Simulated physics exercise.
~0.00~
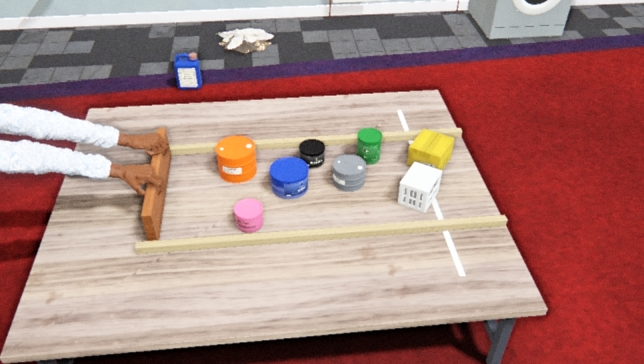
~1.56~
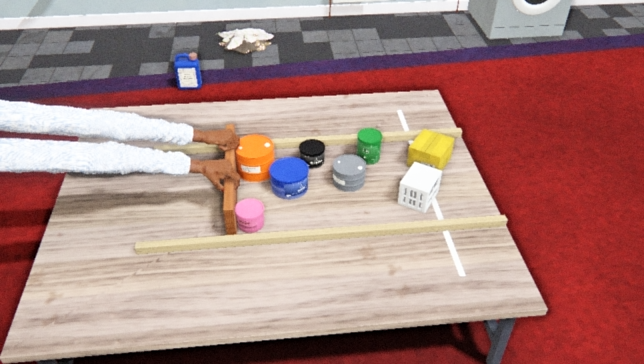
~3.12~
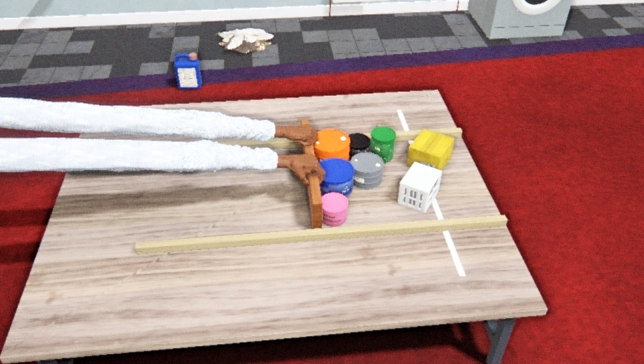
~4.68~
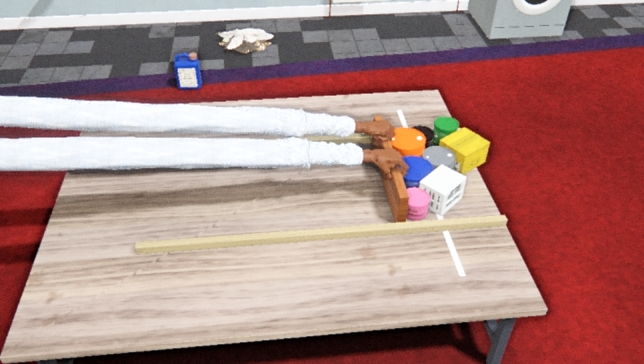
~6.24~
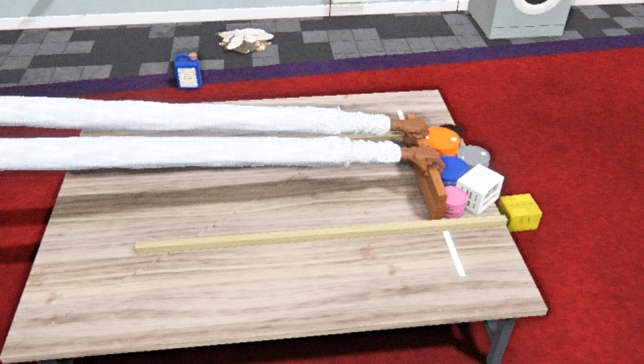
Two white-sleeved arms reach in from the left and hold an upright brown plank on a wooden table, seen from above with red carpet around it. Ahead of the plank sit orange, blue, black, grey, green and pink tubs, with a yellow parcel and a white crate near a white line at the right. The arms push the plank rightward, gathering the tubs into a tight cluster. The cluster then presses the parcel and crate toward the right edge. Finally the yellow parcel and green tub go over, while the white crate stays crowded at the edge.
